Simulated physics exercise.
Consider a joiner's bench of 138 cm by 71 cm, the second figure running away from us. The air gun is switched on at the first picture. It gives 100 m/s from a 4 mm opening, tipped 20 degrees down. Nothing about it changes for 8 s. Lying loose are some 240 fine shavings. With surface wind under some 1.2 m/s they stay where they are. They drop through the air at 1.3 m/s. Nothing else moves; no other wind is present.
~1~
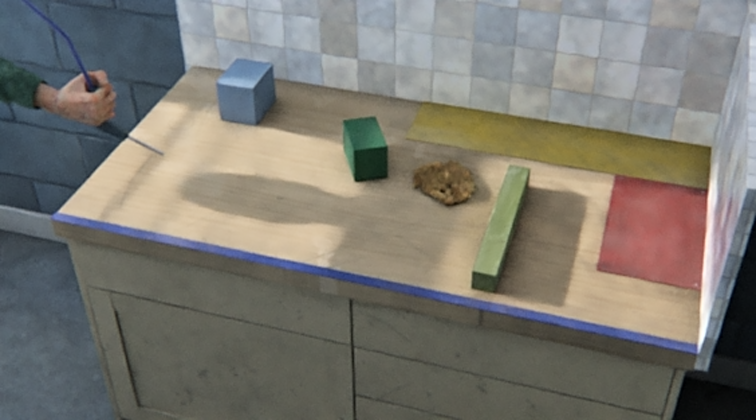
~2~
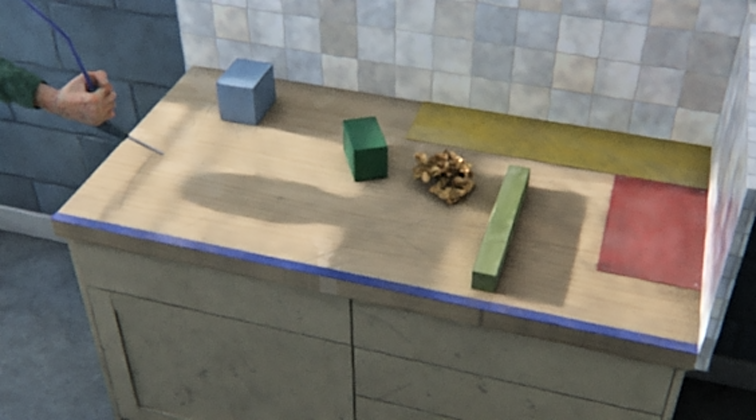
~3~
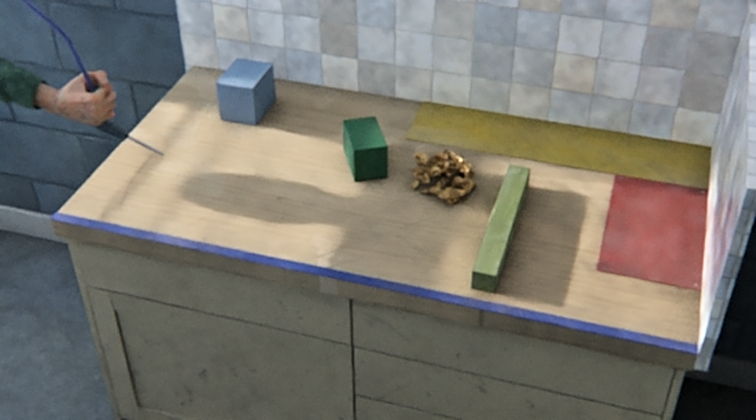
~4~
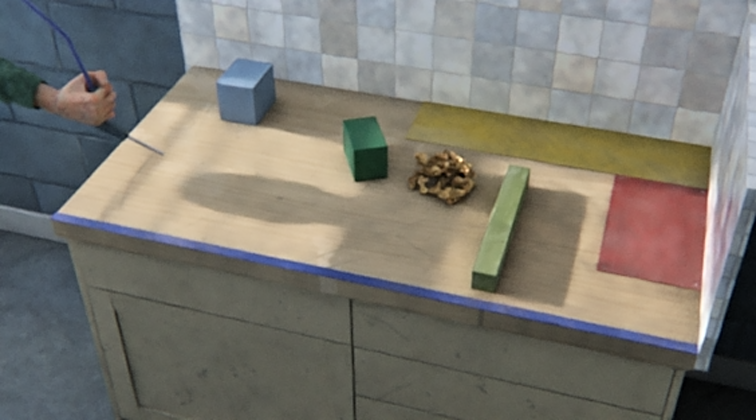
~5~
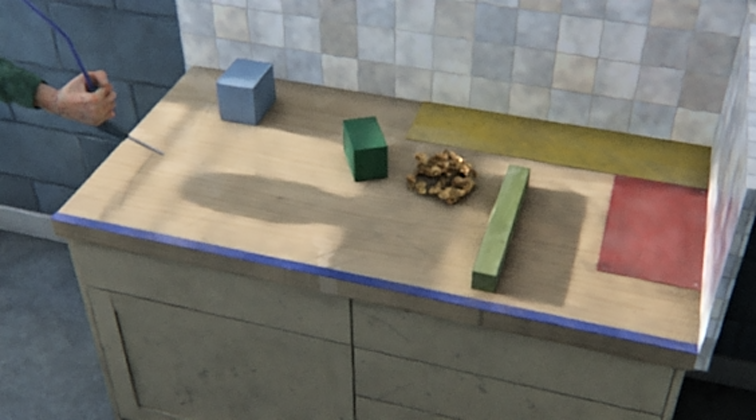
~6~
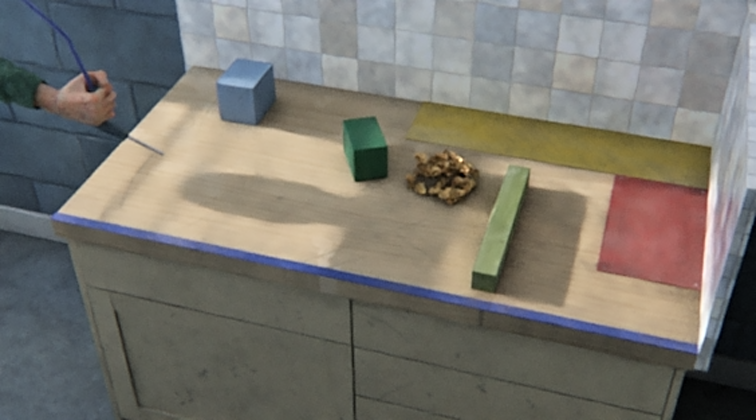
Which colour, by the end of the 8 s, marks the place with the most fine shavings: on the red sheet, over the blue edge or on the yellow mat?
Yellow is the colour.
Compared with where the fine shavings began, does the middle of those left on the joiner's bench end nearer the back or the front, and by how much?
The middle moved backwards, roughly 20 cm.
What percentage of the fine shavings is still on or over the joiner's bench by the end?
Near 100 %.
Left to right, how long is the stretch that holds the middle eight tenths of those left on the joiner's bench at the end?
Around 30 centimetres from left to right.
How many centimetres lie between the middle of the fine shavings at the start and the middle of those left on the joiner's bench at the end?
Distance: Approx. 25 cm.
Then, 1.4 s after the last picture, 0 % are over the blue edge, 0 % on the red sheet and 42 % on the yellow mat; the middle of those still in play is near (507, 159); 19 % have settled or left.
Then, 2.3 s after the last picture, 0 % are over the blue edge, 0 % on the red sheet and 57 % on the yellow mat; the middle of those still in play is near (512, 146); 25 % have settled or left.
Then, 4.2 s after the last picture, 0 % are over the blue edge, 0 % on the red sheet and 67 % on the yellow mat; the middle of those still in play is near (530, 141); 38 % have settled or left.
Then, 7.8 s after the last picture, at the end, 0 % are over the blue edge, 0 % on the red sheet and 69 % on the yellow mat; the middle of those still in play is near (530, 140).
